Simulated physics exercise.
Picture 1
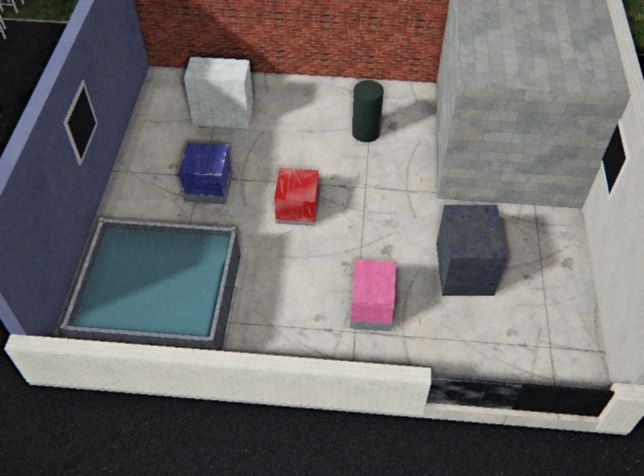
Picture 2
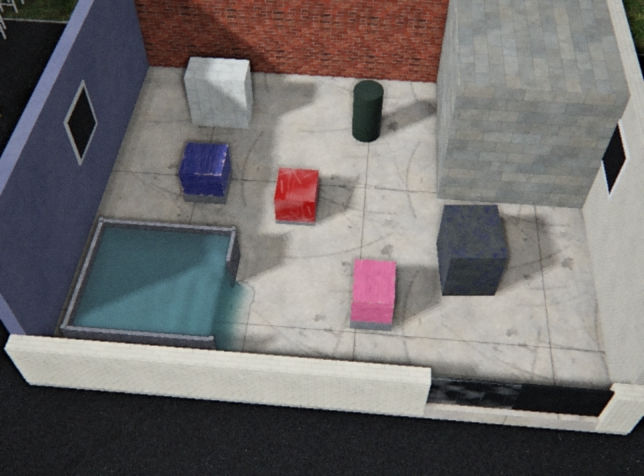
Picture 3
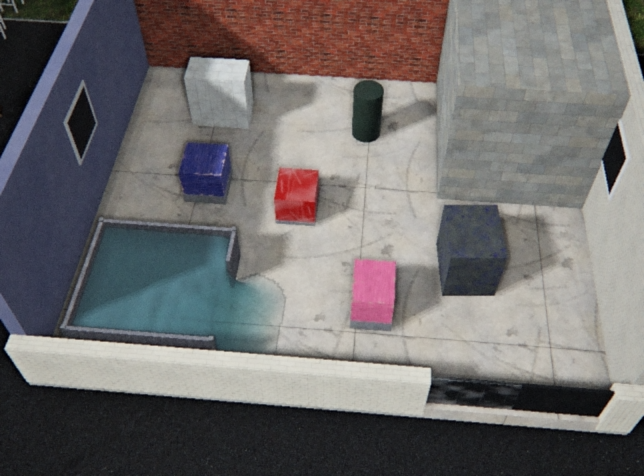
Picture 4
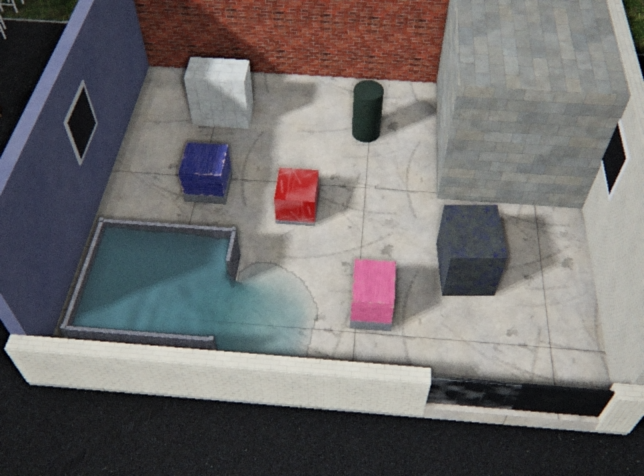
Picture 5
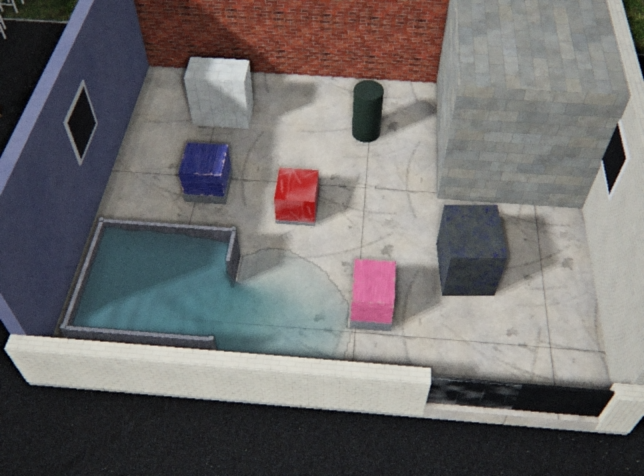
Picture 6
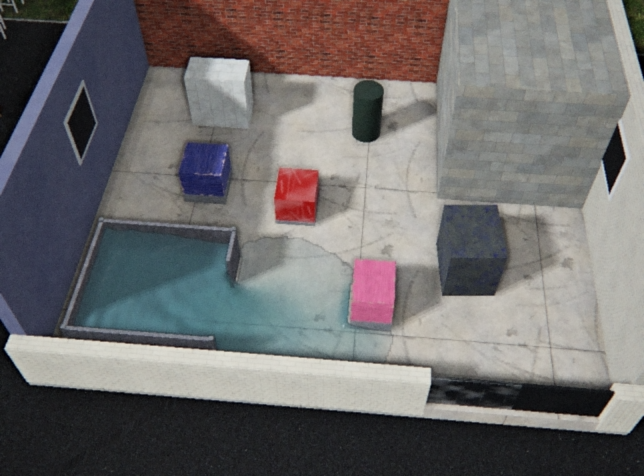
The clip opens on a walled yard seen from above, with coloured crates standing around and a full, still water tank at the left. The tank's right side bursts open, and water pours through the gap, spreading rightward across the pale floor in a widening sheet that reaches the pink crate.
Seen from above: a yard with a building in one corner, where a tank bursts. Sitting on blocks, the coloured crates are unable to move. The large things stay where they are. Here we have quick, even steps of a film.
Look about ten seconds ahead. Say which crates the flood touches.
The blue crate is missed by the water; the red crate is reached by the water; the pink crate is reached by the water.
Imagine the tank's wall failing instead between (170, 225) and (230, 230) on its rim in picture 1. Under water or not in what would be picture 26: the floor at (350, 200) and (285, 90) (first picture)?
The first spot is unreached, the second submerged.
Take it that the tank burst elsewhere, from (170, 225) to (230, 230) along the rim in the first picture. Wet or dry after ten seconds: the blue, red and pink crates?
Result: Blue crate gets overtopped, red crate gets overtopped, pink crate is left untouched.
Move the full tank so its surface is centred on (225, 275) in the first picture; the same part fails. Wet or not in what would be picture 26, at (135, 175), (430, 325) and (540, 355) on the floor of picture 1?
As listed: Dry, under water, under water.
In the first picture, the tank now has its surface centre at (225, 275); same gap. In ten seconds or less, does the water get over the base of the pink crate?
Pink: Overtopped.
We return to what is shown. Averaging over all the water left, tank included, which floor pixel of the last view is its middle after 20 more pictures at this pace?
About (353, 306) in the last view.
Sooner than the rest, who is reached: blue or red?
My answer: The red one.
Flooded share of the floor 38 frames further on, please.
Estimate: Some 70 in a hundred.
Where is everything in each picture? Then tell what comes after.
In the first frame, the water tank at (154, 279) is whole and still.
In the second frame, the front is at (245, 286), out from the gap at (221, 315).
In the third frame, water pours out at (222, 317) and has run to (271, 285).
In the fourth frame, water pours out at (222, 318) and has run to (310, 304).
In the fifth frame, water pours out at (222, 317) and has run to (347, 313).
In the sixth frame, water pours out at (222, 317) and has run to (383, 350).
A moment on, water covers 20 % of the floor; the blue crate not reached, the red crate water round its plinth, the pink crate water round its plinth.
Next, water covers 35 % of the floor; the blue crate not reached, the red crate water round its plinth, the pink crate water round its plinth.
Then, water covers 55 % of the floor; the blue crate not reached, the red crate water round its plinth, the pink crate water round its plinth.
Later, water covers 70 % of the floor; the blue crate water round its plinth, the red crate water round its plinth, the pink crate water round its plinth.
In the end, water covers 95 % of the floor; the blue crate stayed above the water, the red crate was topped, the pink crate was topped.
